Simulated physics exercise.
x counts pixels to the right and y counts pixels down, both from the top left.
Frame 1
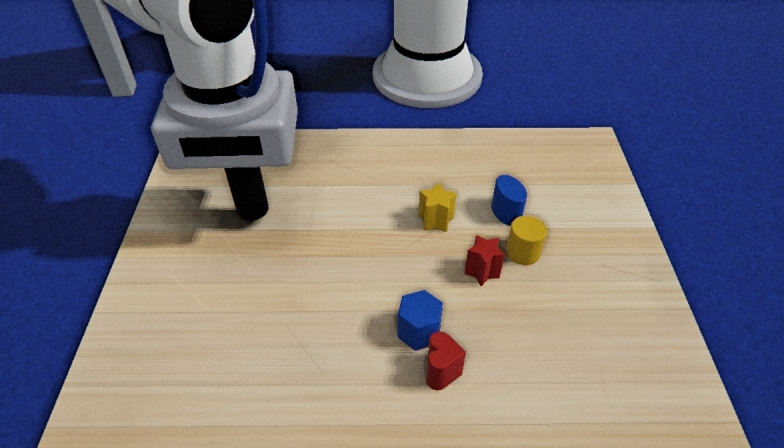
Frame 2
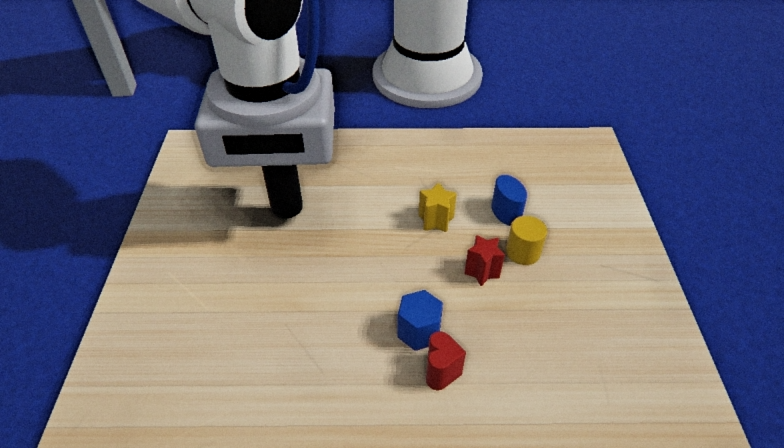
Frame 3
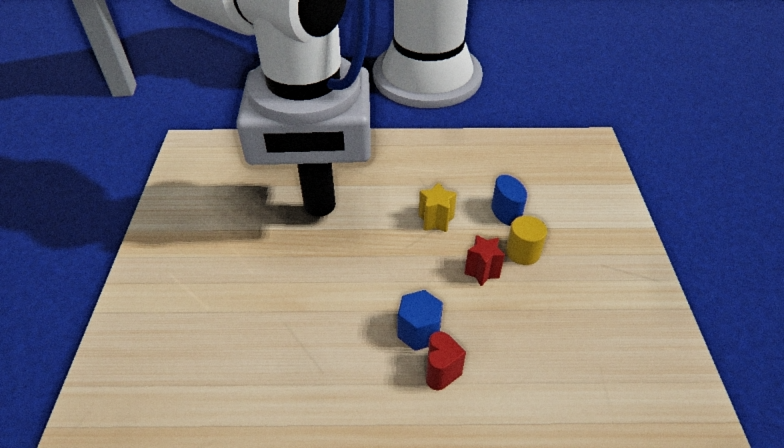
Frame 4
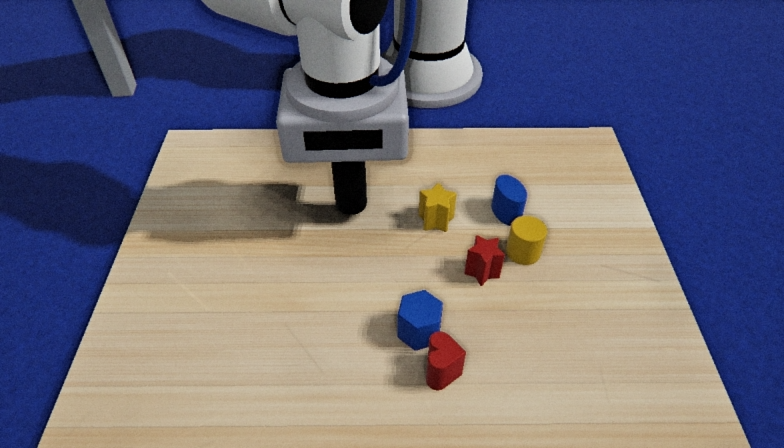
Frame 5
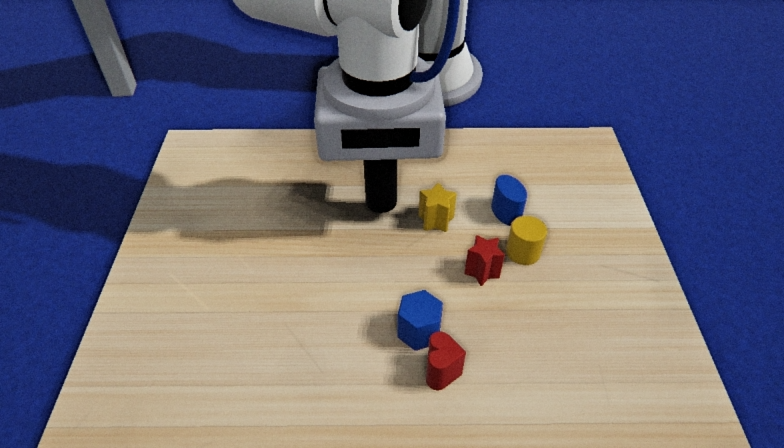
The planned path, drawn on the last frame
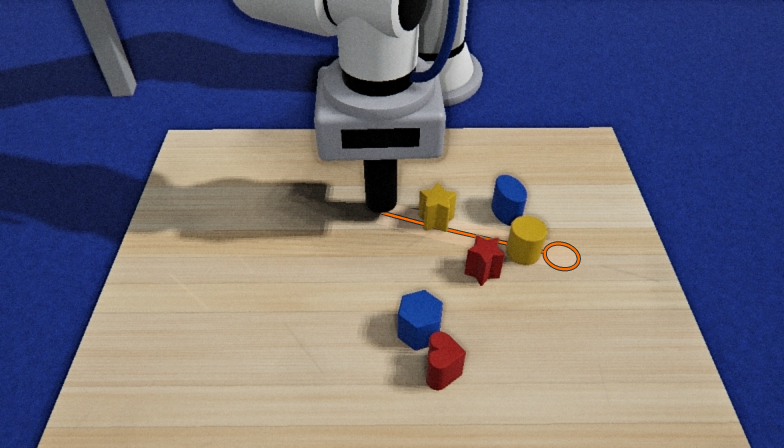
A robot arm with a black peg slid steadily to the right across the wooden board, drawing close to the yellow star, while the red, blue and yellow blocks all stayed still.
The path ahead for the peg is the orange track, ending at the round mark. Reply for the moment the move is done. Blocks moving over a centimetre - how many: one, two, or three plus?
Three or more will move.
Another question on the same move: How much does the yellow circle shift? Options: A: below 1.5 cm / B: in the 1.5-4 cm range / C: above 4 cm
I choose C.
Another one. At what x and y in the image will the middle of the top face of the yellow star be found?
By then it is at (546, 204).
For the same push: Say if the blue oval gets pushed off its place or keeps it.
Shifted out of place.
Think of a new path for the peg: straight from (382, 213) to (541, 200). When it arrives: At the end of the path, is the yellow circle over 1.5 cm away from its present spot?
Final answer: No.
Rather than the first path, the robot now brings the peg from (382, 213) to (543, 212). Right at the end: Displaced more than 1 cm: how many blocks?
I count two.
The drawn path runs from (382, 213) to (562, 256).
On the path given first. One third of the way, peg at (439, 218); yellow star at (470, 198).
Two thirds of the way, peg at (501, 233); yellow star at (525, 203), turned 25° anticlockwise; blue oval at (525, 183), turned 50° anticlockwise; yellow circle at (537, 230).
At the end, peg at (565, 247); yellow star at (546, 204), turned 70° anticlockwise; red star not moved; blue oval at (526, 182), turned 55° anticlockwise; yellow circle at (597, 254).
